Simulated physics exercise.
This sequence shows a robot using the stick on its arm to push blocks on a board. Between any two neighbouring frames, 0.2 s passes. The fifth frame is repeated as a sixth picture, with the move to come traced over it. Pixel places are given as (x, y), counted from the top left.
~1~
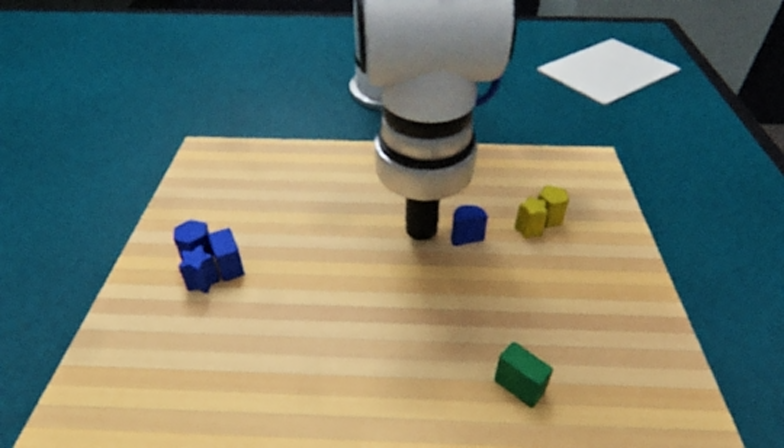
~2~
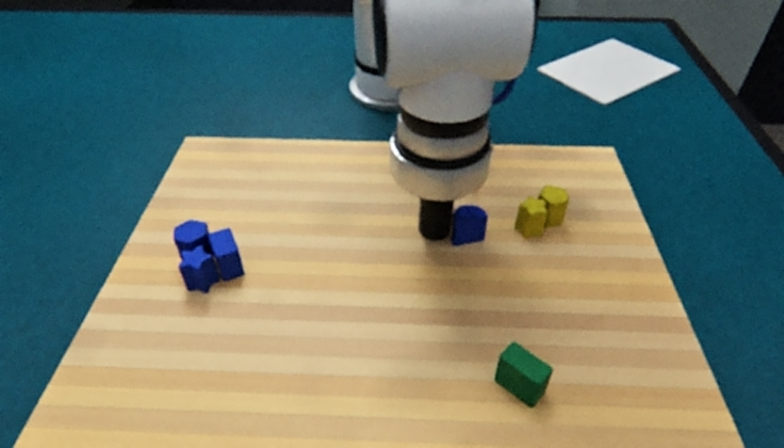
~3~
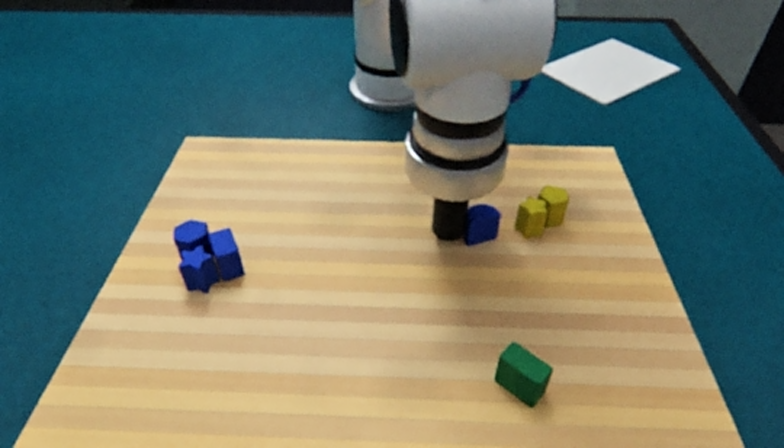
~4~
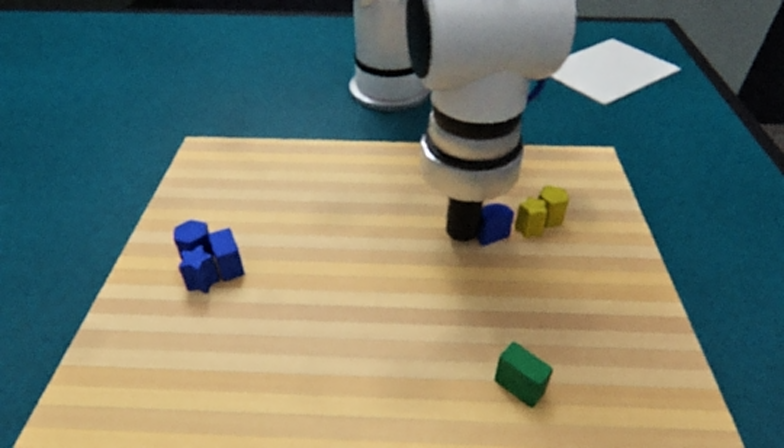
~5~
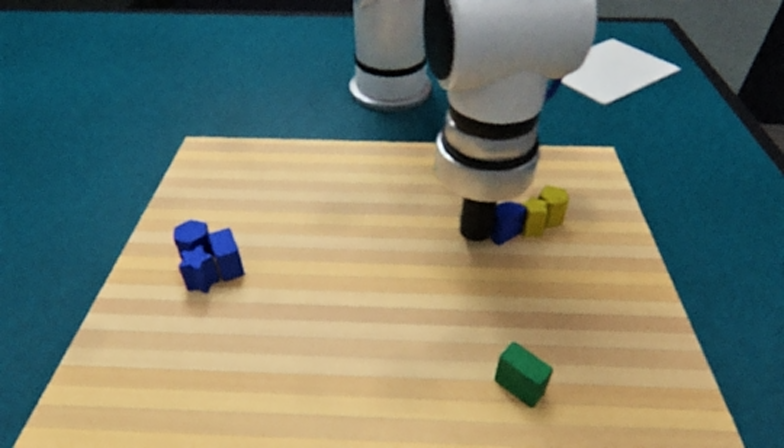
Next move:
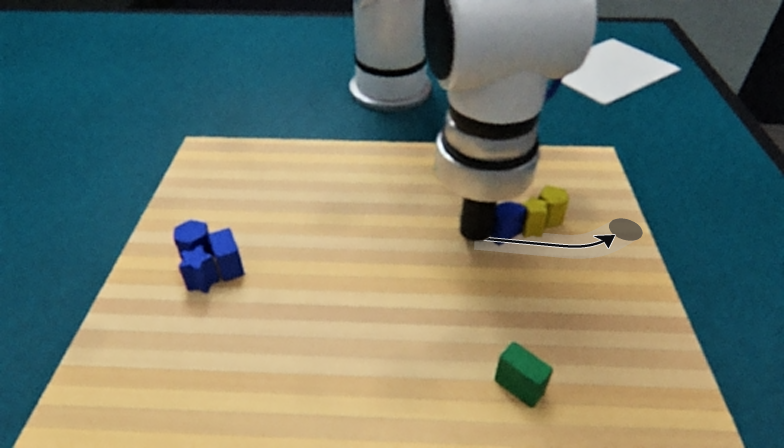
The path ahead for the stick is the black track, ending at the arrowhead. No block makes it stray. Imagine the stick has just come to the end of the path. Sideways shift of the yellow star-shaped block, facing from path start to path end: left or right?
It's pushed left.
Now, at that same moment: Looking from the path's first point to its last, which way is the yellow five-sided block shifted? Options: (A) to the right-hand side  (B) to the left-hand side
My answer is option B.
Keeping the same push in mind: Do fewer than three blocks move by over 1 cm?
Final answer: No.
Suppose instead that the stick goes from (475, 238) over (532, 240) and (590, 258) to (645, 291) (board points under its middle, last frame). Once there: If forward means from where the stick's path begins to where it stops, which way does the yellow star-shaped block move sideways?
Toward the left.
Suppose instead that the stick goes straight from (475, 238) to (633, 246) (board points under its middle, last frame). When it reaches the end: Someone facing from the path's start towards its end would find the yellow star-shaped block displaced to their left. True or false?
That is true.
The drawn path runs from (475, 238) by way of (529, 243) and (585, 246) to (626, 229).
On the path given first. One third of the way, stick (532, 236); blue D-shaped block (550, 203), turned 90° anticlockwise; yellow star-shaped block (565, 193), turned 15° clockwise; yellow five-sided block (581, 183), turned 15° anticlockwise.
Two thirds of the way, stick (587, 239); blue D-shaped block (561, 201); yellow star-shaped block (568, 188), turned 15° clockwise; yellow five-sided block (586, 179).
At the end, stick (628, 223); blue D-shaped block (561, 201), turned 135° anticlockwise; yellow star-shaped block (568, 188), turned 15° clockwise; yellow five-sided block (586, 179).
